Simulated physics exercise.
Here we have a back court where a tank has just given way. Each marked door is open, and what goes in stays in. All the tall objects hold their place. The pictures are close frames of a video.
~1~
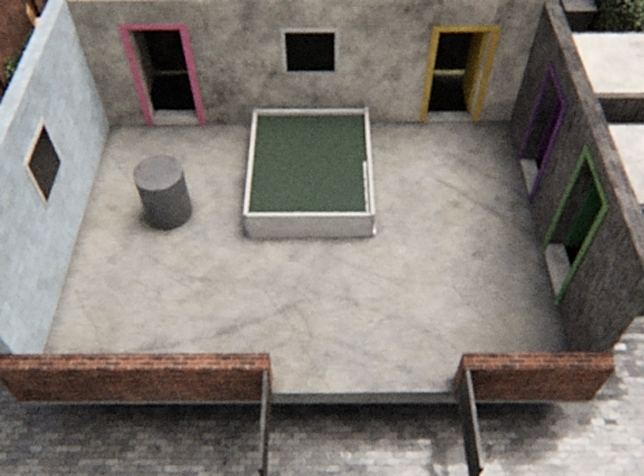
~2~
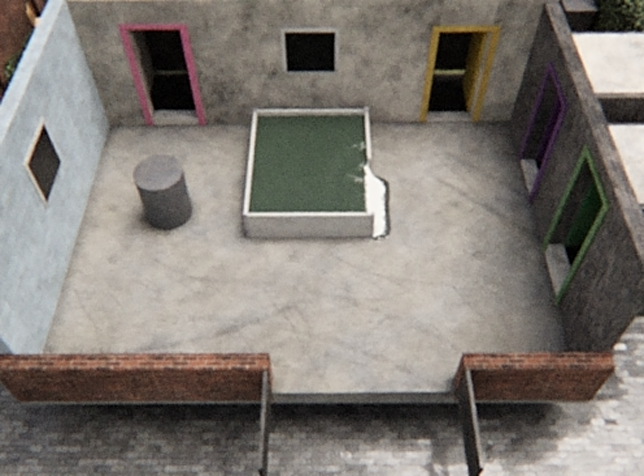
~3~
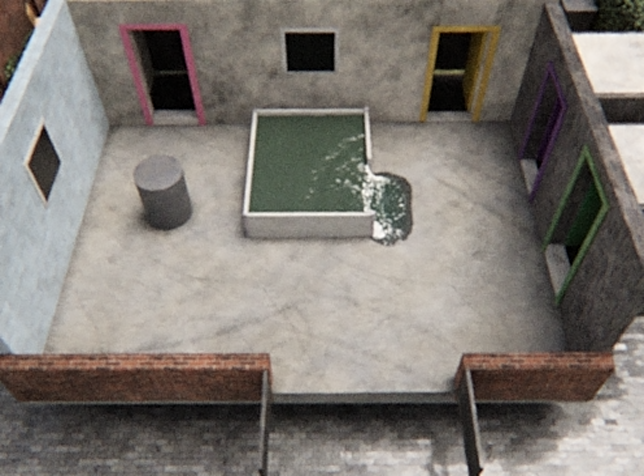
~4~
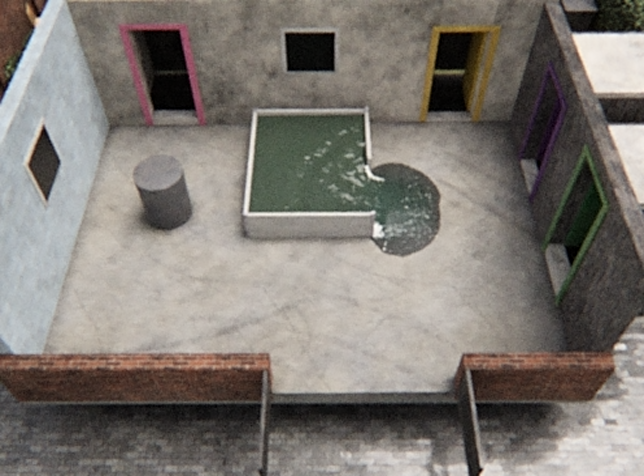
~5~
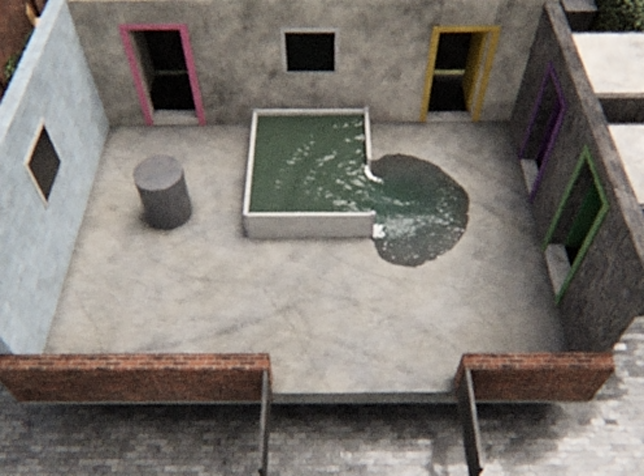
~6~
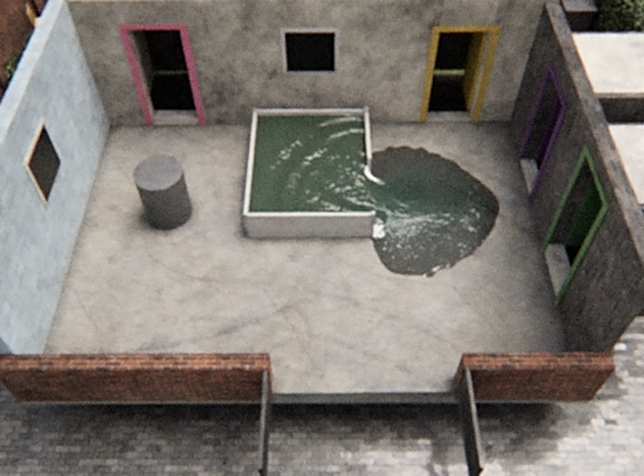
In a walled courtyard, a low tank of green water gave way on its right side, and the water poured out and spread across the concrete floor in a widening dark puddle toward the right.
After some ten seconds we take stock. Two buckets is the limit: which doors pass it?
In the end: The yellow door takes more than that; the pink door stays under that; the green door stays under that; the purple door takes more than that.
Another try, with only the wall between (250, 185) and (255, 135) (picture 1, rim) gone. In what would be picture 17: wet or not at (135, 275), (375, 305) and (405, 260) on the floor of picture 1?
One after the other: Wet, not flooded, dry.
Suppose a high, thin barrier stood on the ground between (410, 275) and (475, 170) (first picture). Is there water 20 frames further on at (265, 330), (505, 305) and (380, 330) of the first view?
One after the other: Wet, dry, under water.
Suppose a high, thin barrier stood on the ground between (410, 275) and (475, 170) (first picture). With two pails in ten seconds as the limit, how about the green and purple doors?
My reading: The green door is under; the purple door keeps below it.
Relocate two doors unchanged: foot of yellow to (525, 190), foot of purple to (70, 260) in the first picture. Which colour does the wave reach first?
First comes the door marked yellow.
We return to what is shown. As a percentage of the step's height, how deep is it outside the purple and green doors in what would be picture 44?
About 140 and 50 per cent.
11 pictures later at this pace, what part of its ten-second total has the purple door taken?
Roughly 25 per cent.
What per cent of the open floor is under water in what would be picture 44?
About 65 per cent.
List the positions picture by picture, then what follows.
The first picture shows the tank at (310, 162) is whole and still.
In the second picture, water pours out at (368, 200) and has run to (383, 235).
In the third picture, water pours out at (368, 201) and has run to (404, 235).
In the fourth picture, water pours out at (368, 201) and has run to (430, 185).
In the fifth picture, water pours out at (368, 202) and has run to (462, 194).
In the sixth picture, the front is at (490, 197), out from the gap at (368, 201).
A moment on, water covers 20 % of the floor; the yellow door not reached, the pink door not reached, the green door not reached, the purple door under two buckets in.
Next, water covers 30 % of the floor; the yellow door wet at the sill, nothing in, the pink door not reached, the green door wet at the sill, nothing in, the purple door over two buckets in.
Then, water covers 35 % of the floor; the yellow door under two buckets in, the pink door not reached, the green door wet at the sill, nothing in, the purple door far over two buckets in.
Later, water covers 65 % of the floor; the yellow door over two buckets in, the pink door not reached, the green door wet at the sill, nothing in, the purple door far over two buckets in.
In the end, water covers 85 % of the floor; the yellow door far over two buckets in, the pink door wet at the sill, nothing in, the green door wet at the sill, nothing in, the purple door far over two buckets in.
